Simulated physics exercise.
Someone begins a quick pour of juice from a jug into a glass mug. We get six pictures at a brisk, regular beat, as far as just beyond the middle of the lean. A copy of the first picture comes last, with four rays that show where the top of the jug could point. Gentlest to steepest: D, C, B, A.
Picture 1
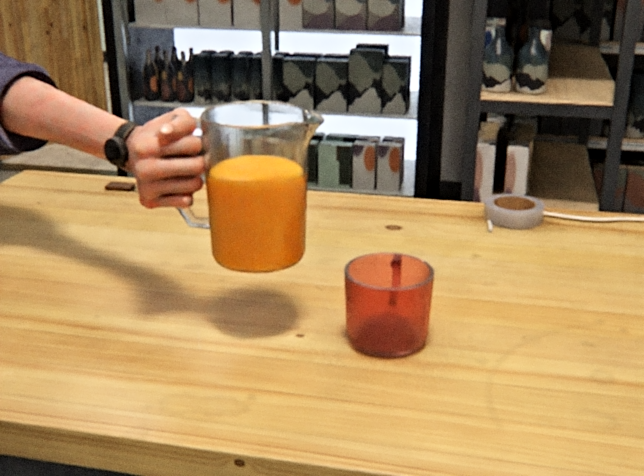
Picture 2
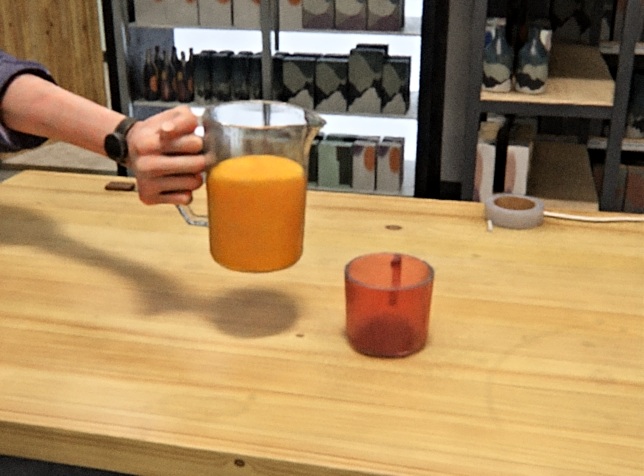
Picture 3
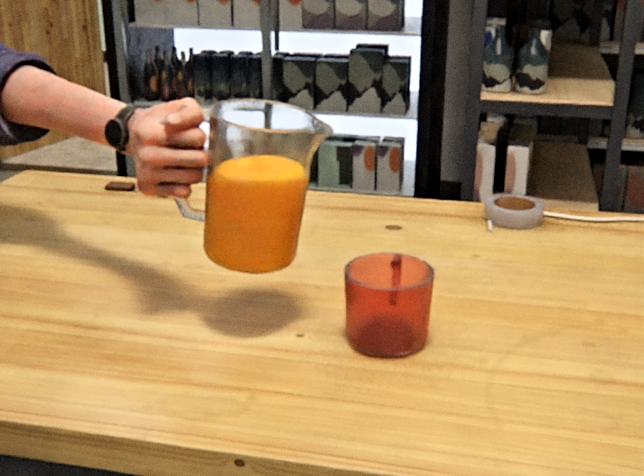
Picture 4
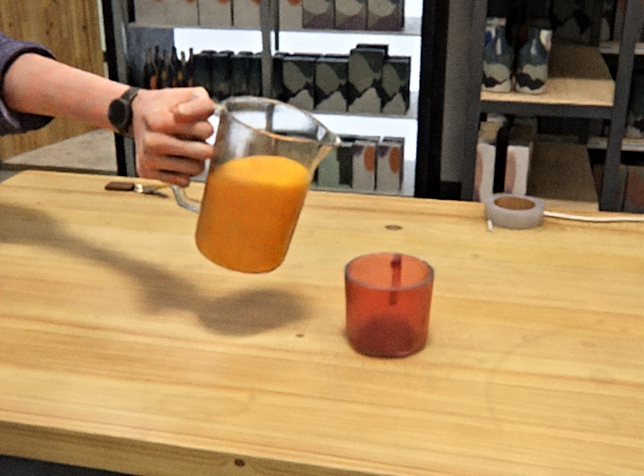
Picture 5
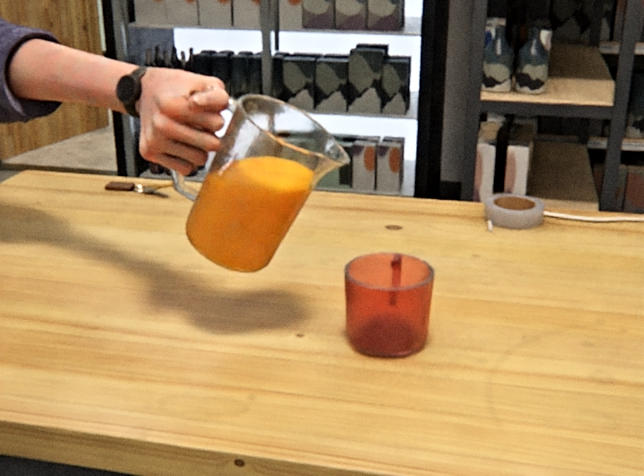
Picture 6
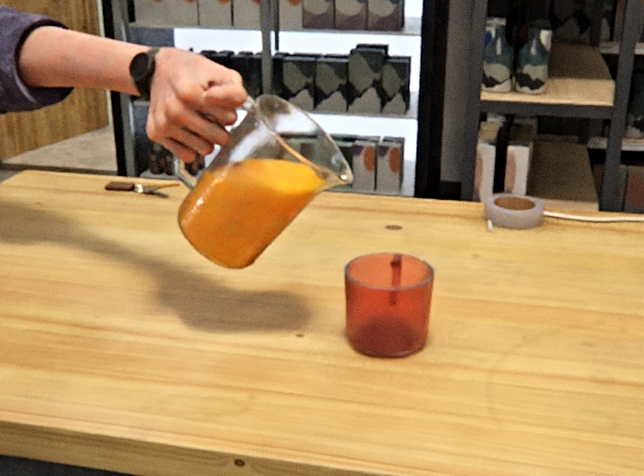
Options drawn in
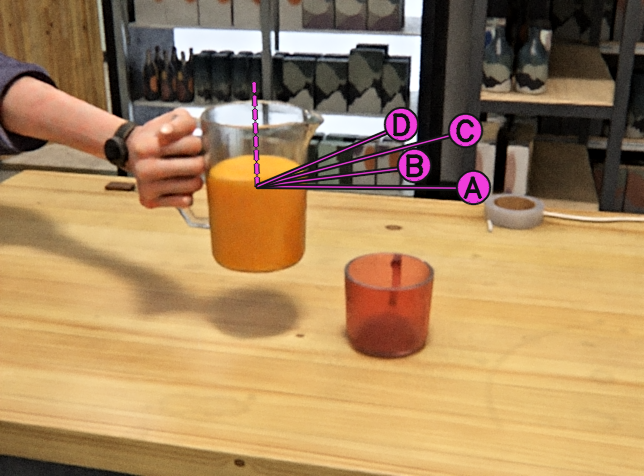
A hand with a dark watch held a clear jug of orange juice upright above a wooden table, then tilted it steadily to the right, its lip toward a red glass mug.
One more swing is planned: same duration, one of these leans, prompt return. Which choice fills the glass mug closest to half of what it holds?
Best: C.
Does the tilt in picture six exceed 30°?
Yes.
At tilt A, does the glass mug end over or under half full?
Over half.
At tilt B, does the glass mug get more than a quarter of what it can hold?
Yes.
In magenta, A at (456, 188); B at (397, 169); C at (449, 135); D at (386, 132).
With A, the glass mug ends with about 90 % of what it can hold; 7 % of the juice is spilt.
With B, the glass mug ends with about 70 % of what it can hold; 5 % of the juice is spilt.
With C, the glass mug ends with about 52 % of what it can hold.
With D, the glass mug ends with about 31 % of what it can hold.
